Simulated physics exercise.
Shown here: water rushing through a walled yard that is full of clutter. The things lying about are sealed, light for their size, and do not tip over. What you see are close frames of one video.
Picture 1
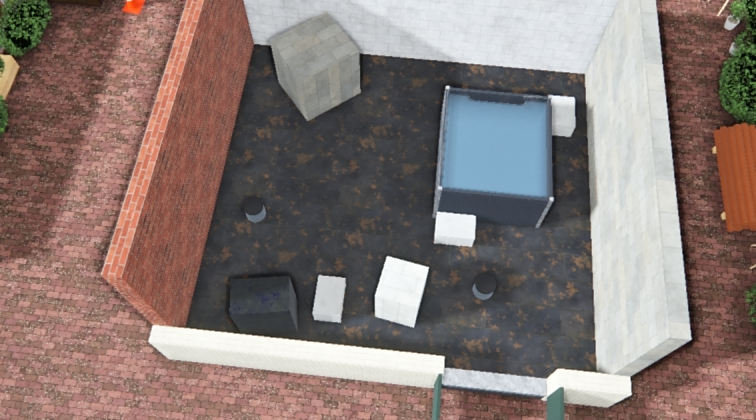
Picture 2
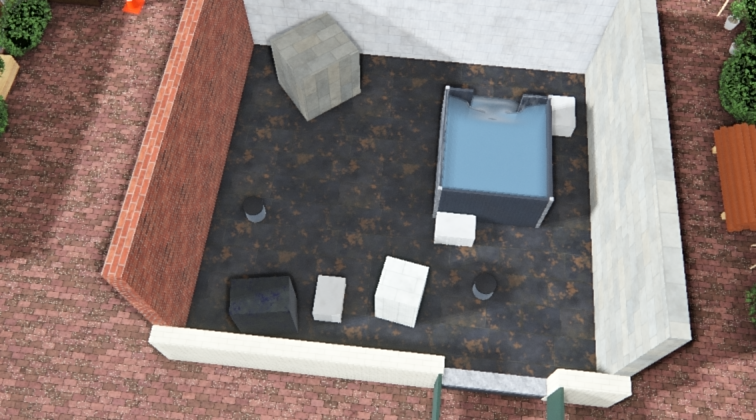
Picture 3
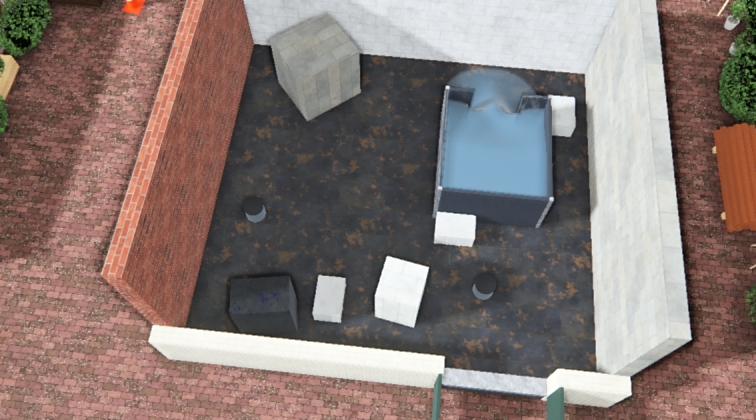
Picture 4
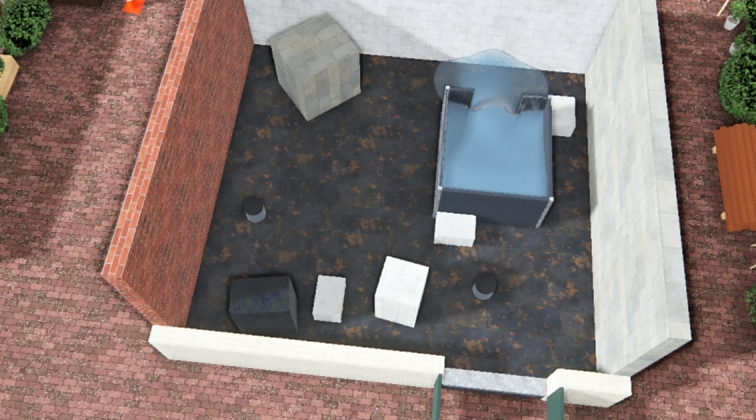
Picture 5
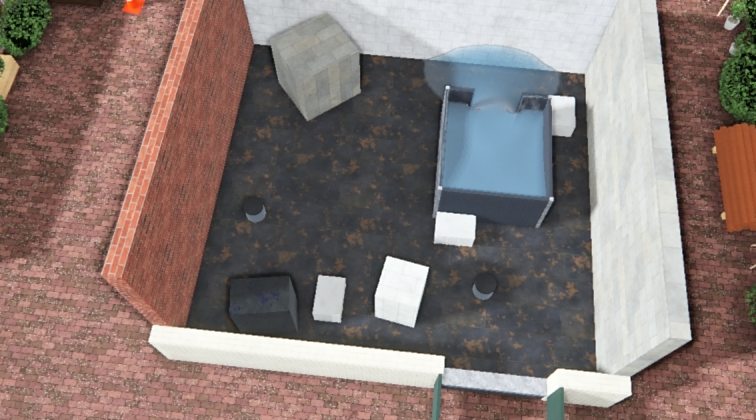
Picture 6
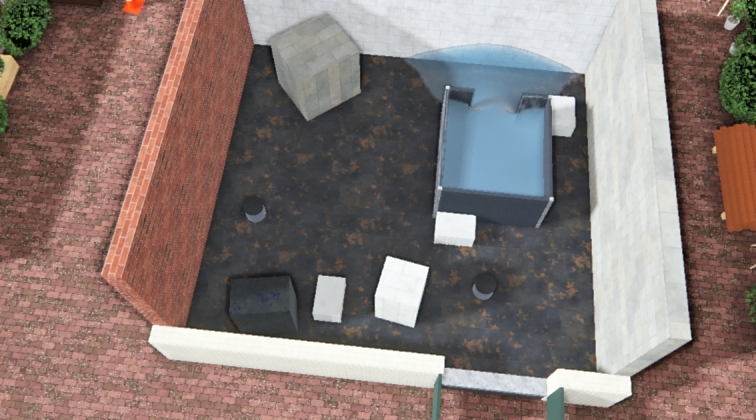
Water pouring through a gap in the back of a raised tank and fanning across the floor of a cluttered walled yard.
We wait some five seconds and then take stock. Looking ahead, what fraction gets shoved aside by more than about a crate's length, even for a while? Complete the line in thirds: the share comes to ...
The share comes to less than a third.
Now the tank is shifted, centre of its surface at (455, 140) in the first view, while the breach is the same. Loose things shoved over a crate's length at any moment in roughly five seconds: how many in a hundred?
Roughly 40 in a hundred.
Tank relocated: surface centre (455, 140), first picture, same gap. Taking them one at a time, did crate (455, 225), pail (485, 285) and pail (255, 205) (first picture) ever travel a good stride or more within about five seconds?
Well, the first one didn't get far, the second didn't get far, and the third didn't get far.
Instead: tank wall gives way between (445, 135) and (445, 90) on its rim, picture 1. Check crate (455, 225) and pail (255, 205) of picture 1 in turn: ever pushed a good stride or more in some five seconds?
In the order given: Stayed within that, travelled that far.
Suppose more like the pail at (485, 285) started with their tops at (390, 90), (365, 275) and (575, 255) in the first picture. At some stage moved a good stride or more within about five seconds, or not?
The answers, in order, are displaced a stride, remains nearby and displaced a stride.
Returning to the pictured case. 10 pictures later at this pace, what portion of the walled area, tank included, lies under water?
Some 40 per cent.
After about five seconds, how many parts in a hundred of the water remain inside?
Roughly 96 in a hundred.
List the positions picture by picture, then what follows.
The first picture shows a pail at (253, 206) rests on the ground; a crate at (329, 296) rests on the ground; 0 of 5 have shifted.
The second picture shows a pail at (253, 206), on the bottom; a crate at (329, 296), on the bottom; 0 of 5 have shifted.
The third picture shows a pail at (253, 206), on the bottom; a crate at (329, 296), on the bottom; 0 of 5 have shifted.
The fourth picture shows a pail at (253, 206) rests on the ground; a crate at (329, 296) rests on the ground; 0 of 5 have shifted.
The fifth picture shows a pail at (253, 206), on the bottom; a crate at (329, 296) rests on the ground; 0 of 5 have shifted.
The sixth picture shows a pail at (253, 206), on the bottom; a crate at (329, 296), on the bottom; 0 of 5 have shifted.
A moment on, 0 of 5 are well off their spots; 0 afloat.
Next, 0 of 5 are well off their spots; 1 afloat.
Later, 0 of 5 are well off their spots; 1 afloat.
In the end, 0 of 5 are well off their spots, and 1 have been at some point; 1 afloat.
